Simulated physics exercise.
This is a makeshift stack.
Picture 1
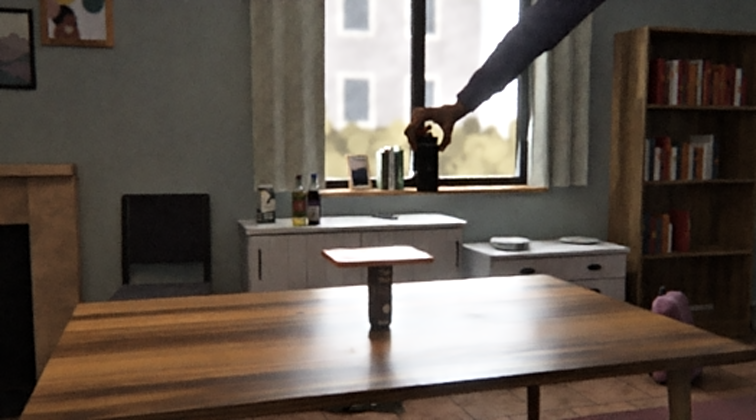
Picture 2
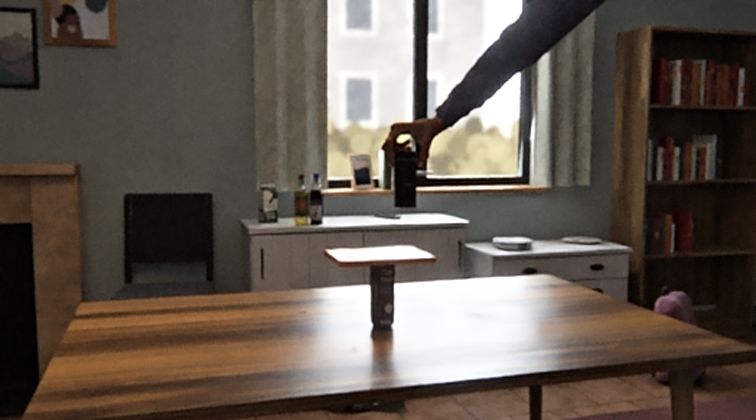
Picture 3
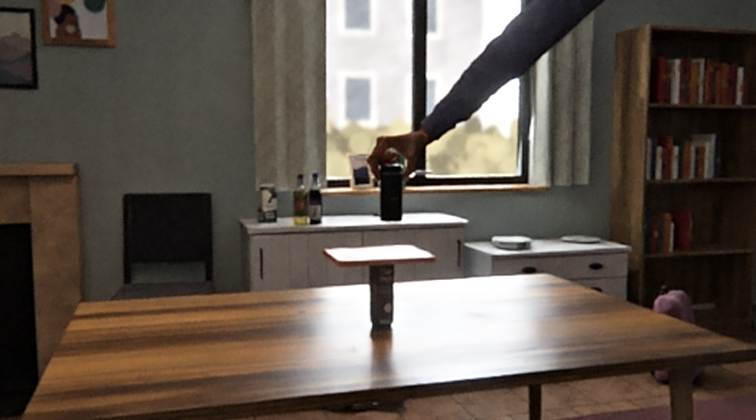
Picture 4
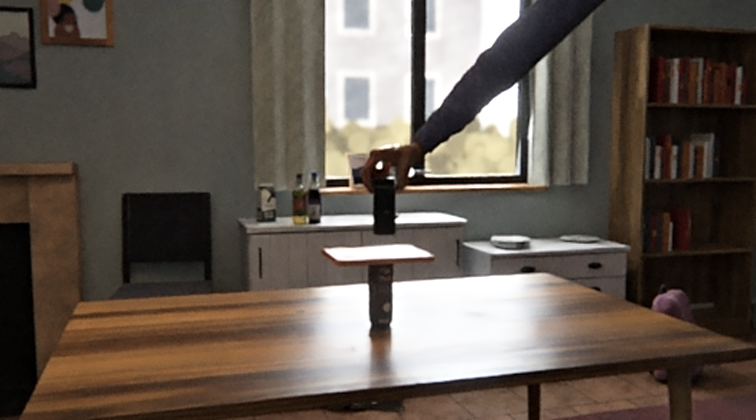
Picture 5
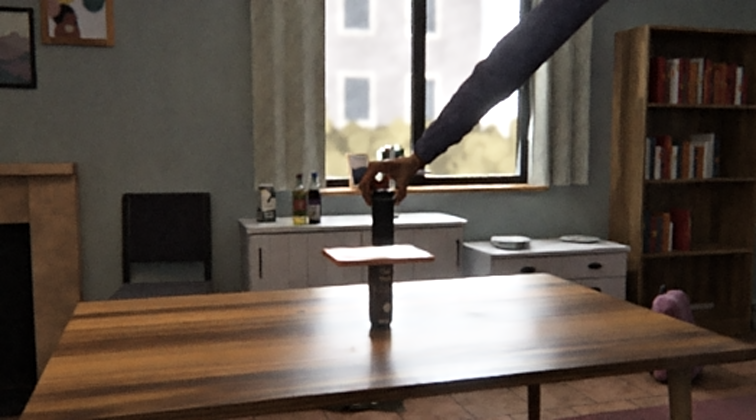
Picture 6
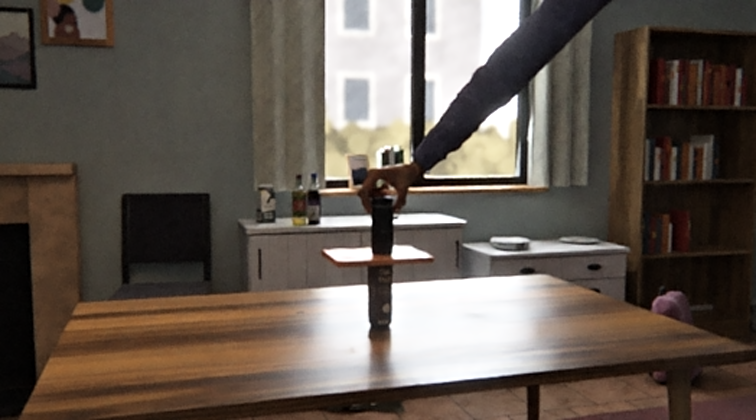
To begin with, a hand holds a black shaker in the air near the window, above and to the right of a board balanced on a dark can on a wooden table. The hand carries it left and downward over the board, then sets it on top, still gripping it.
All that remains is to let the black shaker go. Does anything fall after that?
The stack keeps its balance.
Then, 0.20 s past the last view, nothing moves.
Then, 0.40 s past the last view, black shaker resting near (382, 226).
Finally, all 3 still in place. Final places as the last picture's camera would see them, black shaker near (382, 226). The stack holds.
